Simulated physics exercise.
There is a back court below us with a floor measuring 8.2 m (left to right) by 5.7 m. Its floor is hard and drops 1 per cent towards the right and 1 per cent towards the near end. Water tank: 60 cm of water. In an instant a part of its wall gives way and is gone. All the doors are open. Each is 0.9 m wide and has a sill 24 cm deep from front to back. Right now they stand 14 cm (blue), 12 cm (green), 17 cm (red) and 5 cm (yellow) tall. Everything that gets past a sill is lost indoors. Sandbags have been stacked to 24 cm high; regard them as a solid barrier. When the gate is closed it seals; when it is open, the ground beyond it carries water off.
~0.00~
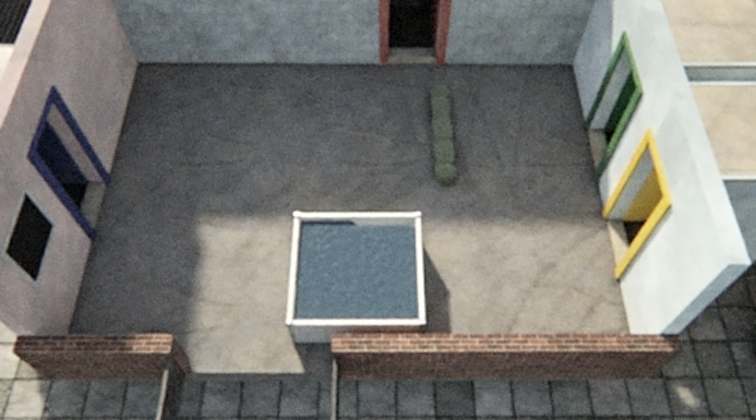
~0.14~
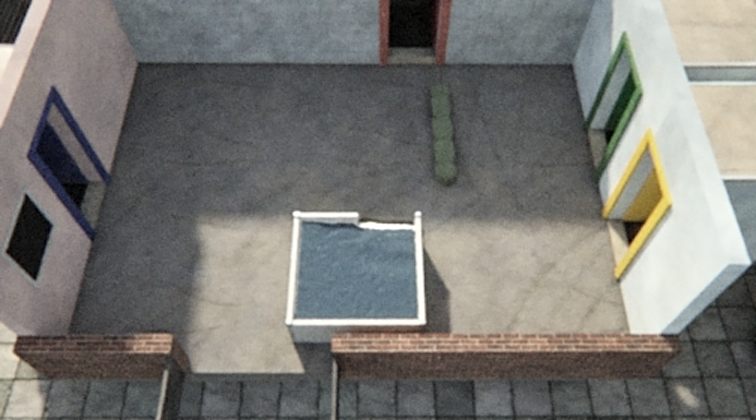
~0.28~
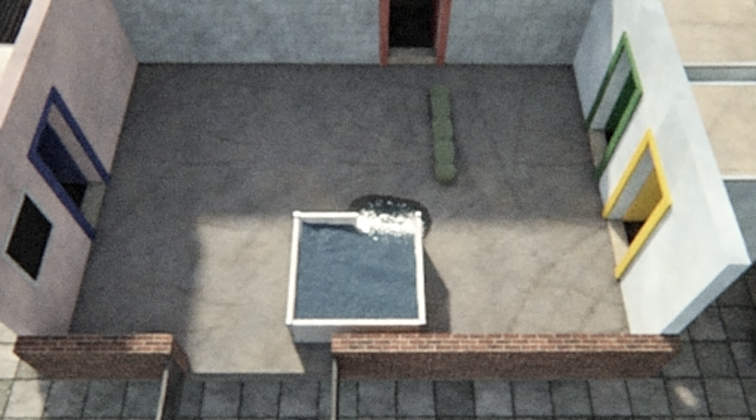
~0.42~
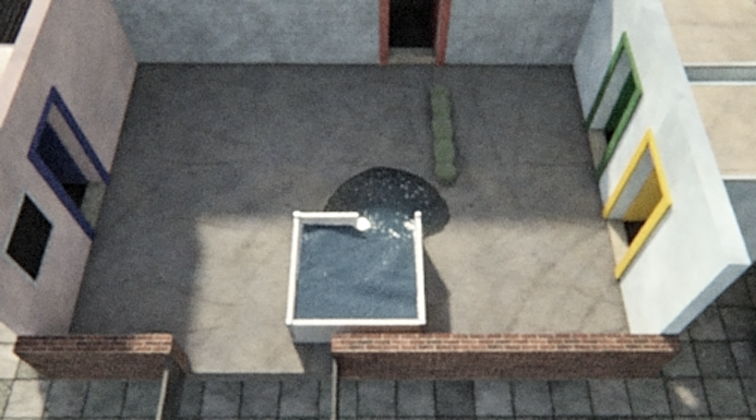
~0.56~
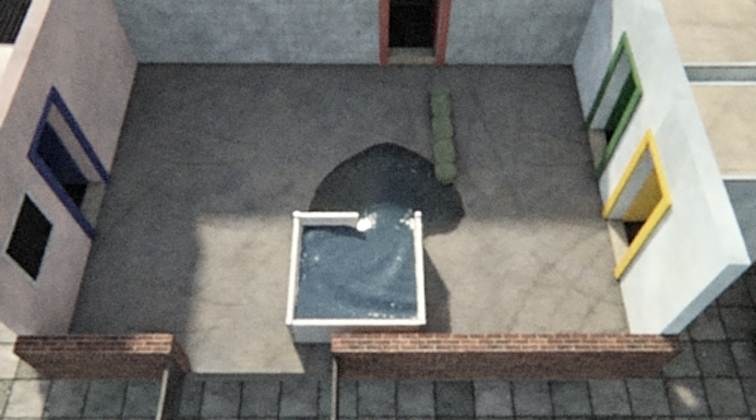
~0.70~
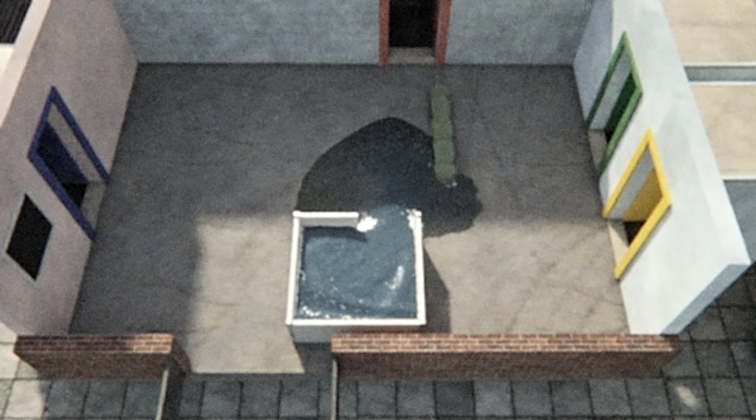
Water pouring through a gap in the far side of a white-rimmed tank, spreading across a walled courtyard past a green barrier.
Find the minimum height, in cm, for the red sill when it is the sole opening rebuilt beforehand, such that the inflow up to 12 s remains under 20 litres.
The minimum height is about 23 cm.
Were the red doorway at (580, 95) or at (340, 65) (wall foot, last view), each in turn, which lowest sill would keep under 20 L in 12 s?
Roughly 8.0 cm for the first and 11.5 cm for the second.
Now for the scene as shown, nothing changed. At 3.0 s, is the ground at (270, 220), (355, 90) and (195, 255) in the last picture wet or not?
1: Unwetted; 2: Awash; 3: Unwetted.
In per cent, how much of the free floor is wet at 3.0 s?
Roughly 35 percent.
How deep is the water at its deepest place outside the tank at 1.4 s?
27 cm.
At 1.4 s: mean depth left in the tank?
Around 39 centimetres.
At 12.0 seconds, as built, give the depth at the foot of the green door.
It stands about 4.0 centimetres deep.
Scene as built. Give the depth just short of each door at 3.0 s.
Centimetres: Blue = 0, green = 7, red = 22, yellow = 4.
After 1.4 s water covers 20 % of the floor, deepest (27 cm) near (390, 225); 16 cm at the red door, 0 litres in over its 17 cm sill.
After 3.0 s water covers 35 % of the floor, deepest (23 cm) near (407, 68); 22 cm at the red door, 55 litres in over its 17 cm sill.
After 12.0 s water covers 95 % of the floor, deepest (10 cm) near (618, 356); 3 cm at the red door, 65 litres in over its 17 cm sill.
At the red door as built, the water arrived by 1.2 s and peaked near 29 cm at 2.2 s.
With a sill of 19 cm, 46 litres would have come in within the 12 s; with 26 cm, 9 litres. So under 20 litres takes about 23 cm.
